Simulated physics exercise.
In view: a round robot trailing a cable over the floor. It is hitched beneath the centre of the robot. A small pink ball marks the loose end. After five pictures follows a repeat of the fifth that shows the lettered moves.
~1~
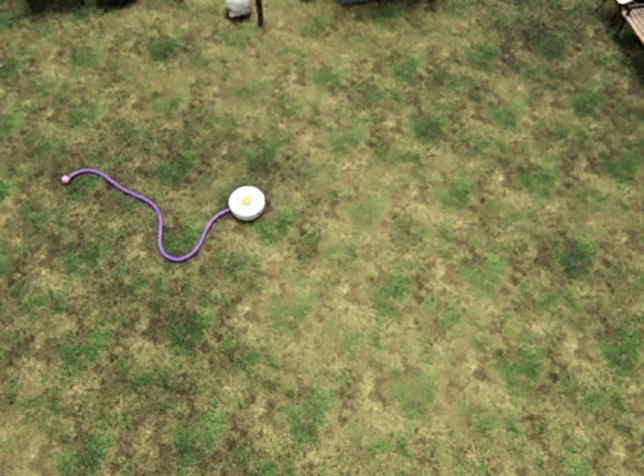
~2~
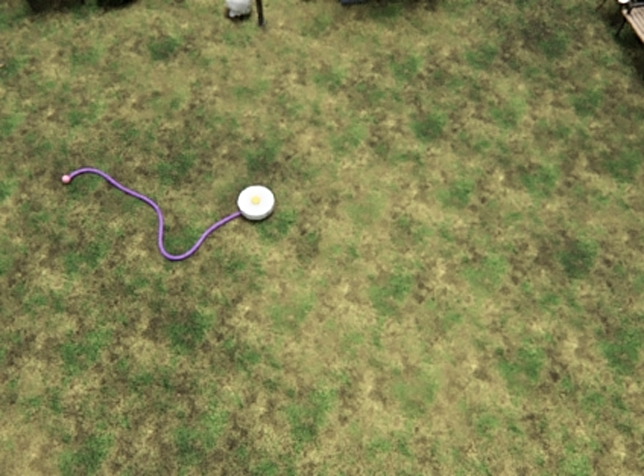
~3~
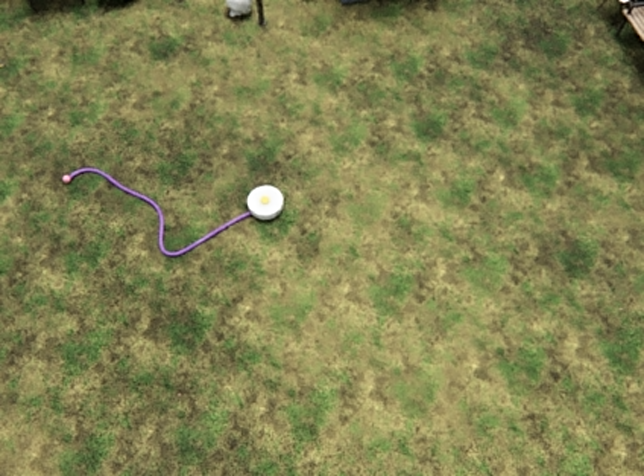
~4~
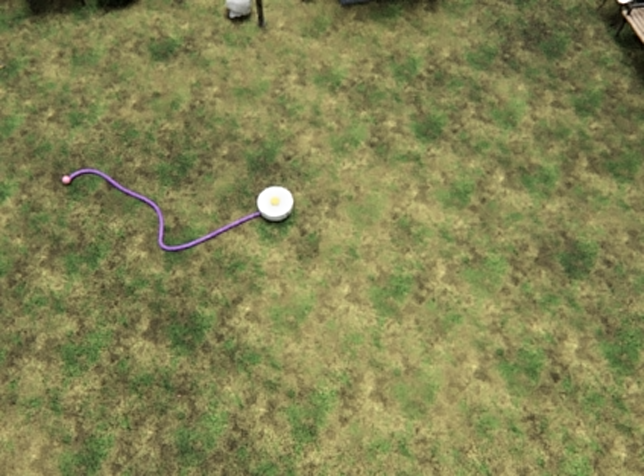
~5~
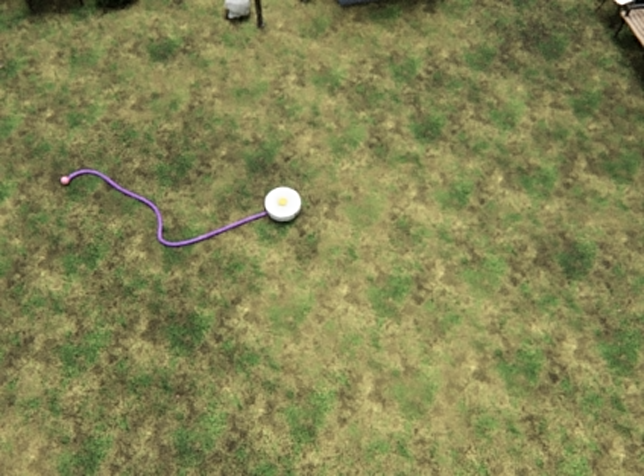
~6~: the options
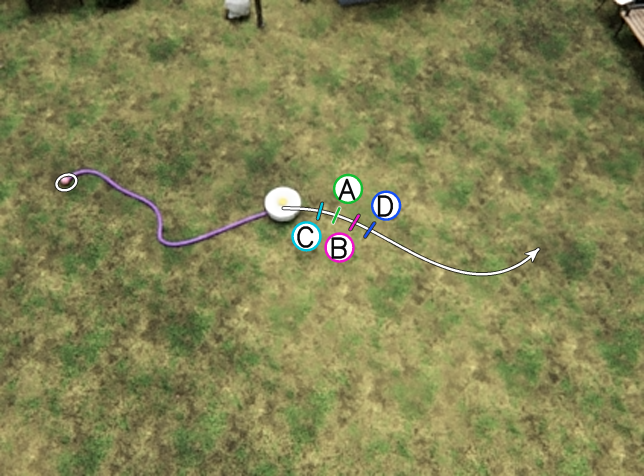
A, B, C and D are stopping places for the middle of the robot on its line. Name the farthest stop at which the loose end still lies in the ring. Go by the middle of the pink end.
No farther than A.
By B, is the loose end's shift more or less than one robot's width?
Less.
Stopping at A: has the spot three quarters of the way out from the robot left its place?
Yes.
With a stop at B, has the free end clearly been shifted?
Yes.
On the marked copy, A at (336, 215); B at (355, 222); C at (320, 211); D at (370, 230); the ring at (66, 182); the route from (284, 208) via (410, 252) to (539, 249).
With A. Early on, robot (302, 205), middle of the cable (163, 226), free end (65, 181).
Further on, robot (321, 208), middle of the cable (179, 214), free end (65, 181).
At the end, robot (336, 212), middle of the cable (194, 208), free end (69, 178); the free end is still in its ring.
As for the rest, B drags the free end to (85, 178); C is safe but short; D drags the free end to (98, 181).
